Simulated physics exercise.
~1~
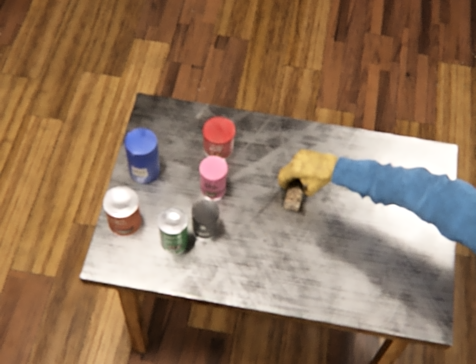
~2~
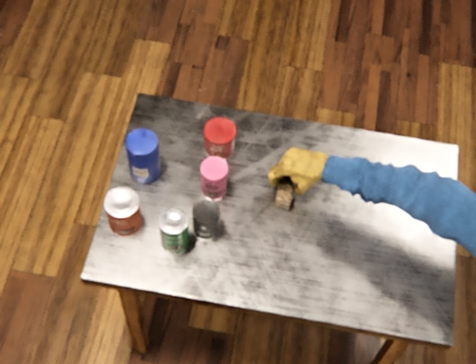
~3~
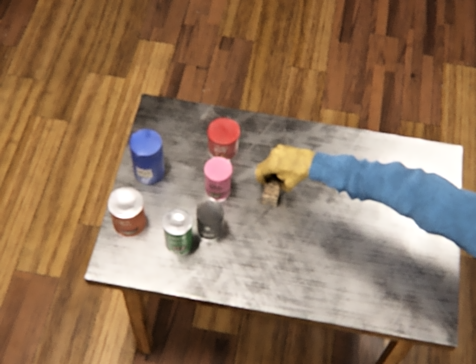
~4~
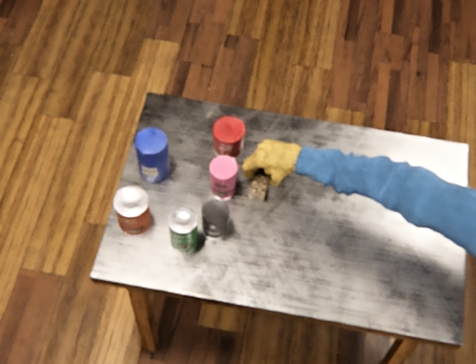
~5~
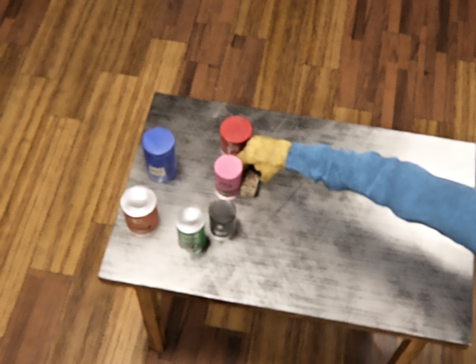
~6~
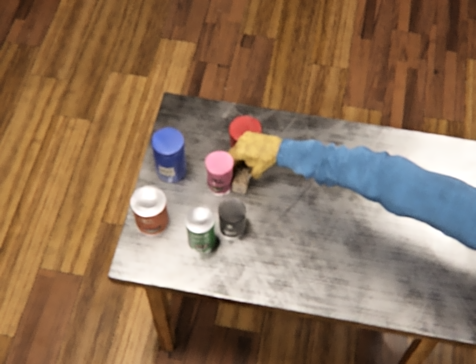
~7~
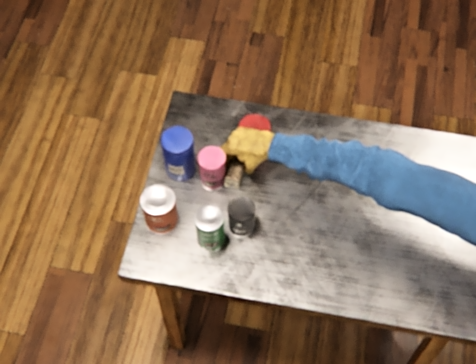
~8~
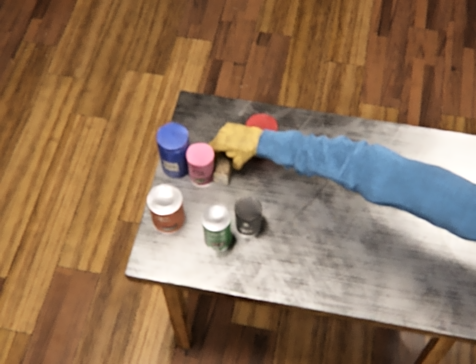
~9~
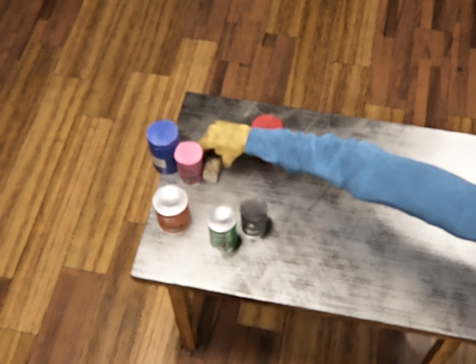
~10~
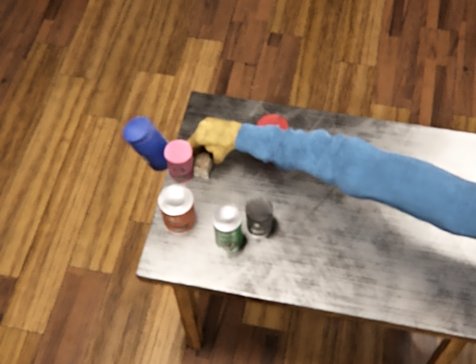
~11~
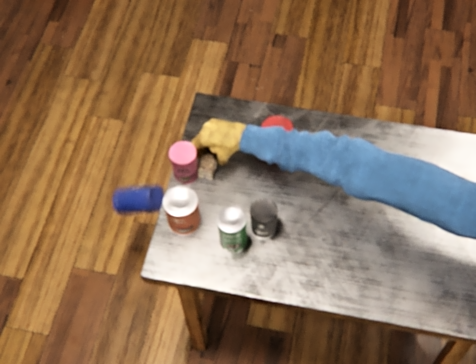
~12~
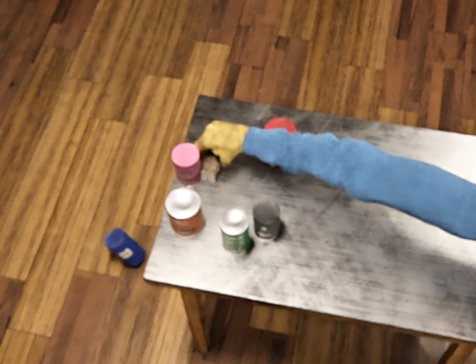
On a crowded end of a table, a yellow-gloved hand slides a small block left into a pink tin, which pushes a blue jar over the edge to the floor, while the pink tin stays upright near the edge and the other four containers remain standing.
